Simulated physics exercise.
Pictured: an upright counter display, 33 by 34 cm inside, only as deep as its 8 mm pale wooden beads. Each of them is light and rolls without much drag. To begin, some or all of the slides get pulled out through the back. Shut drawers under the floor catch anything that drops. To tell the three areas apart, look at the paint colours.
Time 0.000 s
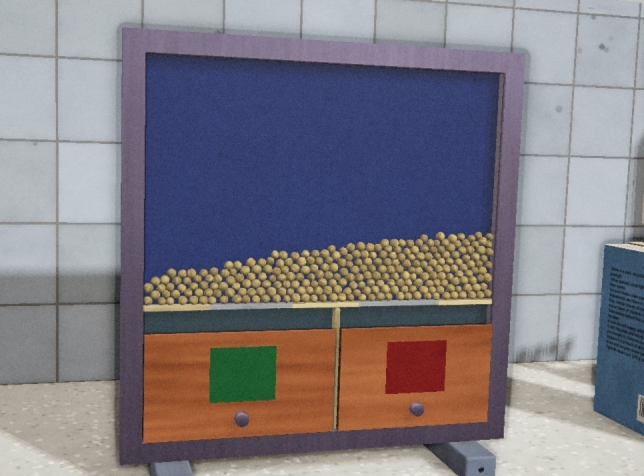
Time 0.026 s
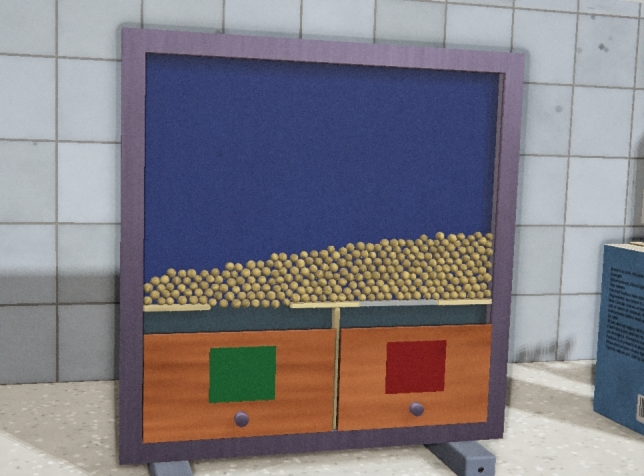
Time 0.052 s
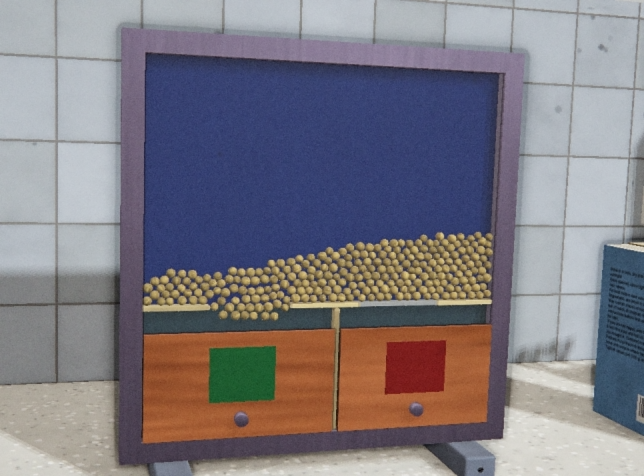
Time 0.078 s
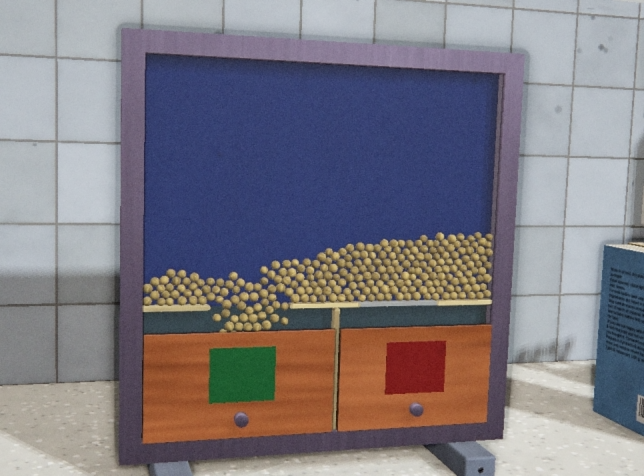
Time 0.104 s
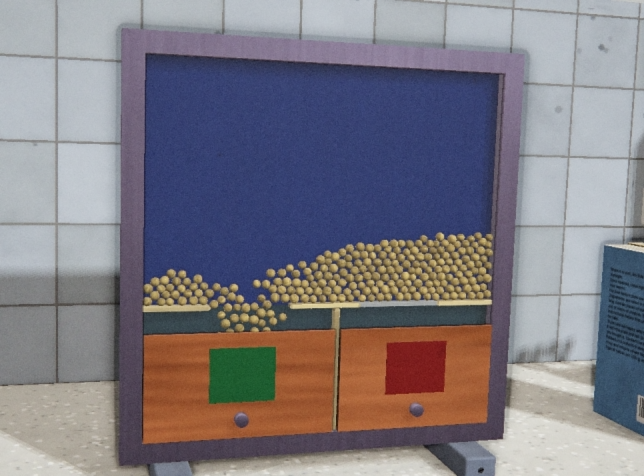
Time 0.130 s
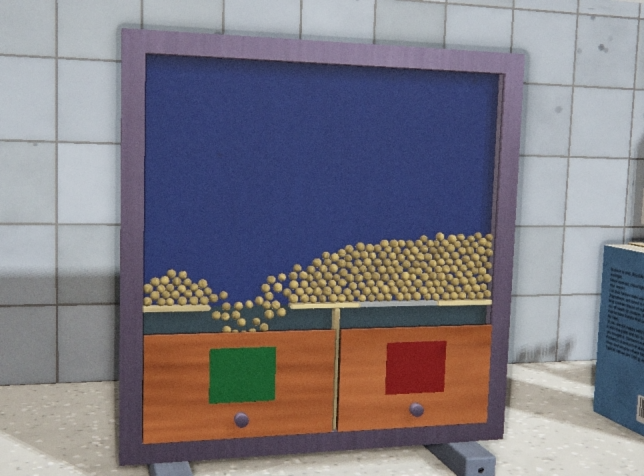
In an upright display, beads drop through a gap opened above the green-marked section.
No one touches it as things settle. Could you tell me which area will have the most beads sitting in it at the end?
That would be blue.
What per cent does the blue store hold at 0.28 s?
75 per cent.
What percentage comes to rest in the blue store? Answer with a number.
Around 65 percent.
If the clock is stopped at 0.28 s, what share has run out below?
Fraction out below at that moment: Near 25 per cent.
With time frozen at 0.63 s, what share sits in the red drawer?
0 per cent.
After 0.28 s, 25 % are out; blue 75 %, green 25 %.
After 0.63 s, 30 % are out; blue 70 %, green 30 %.
After 1.33 s, 35 % are out; blue 65 %, green 35 %.
All still by 1.6 s, 35 % are out; red 0 %, blue 65 %, green 35 %.
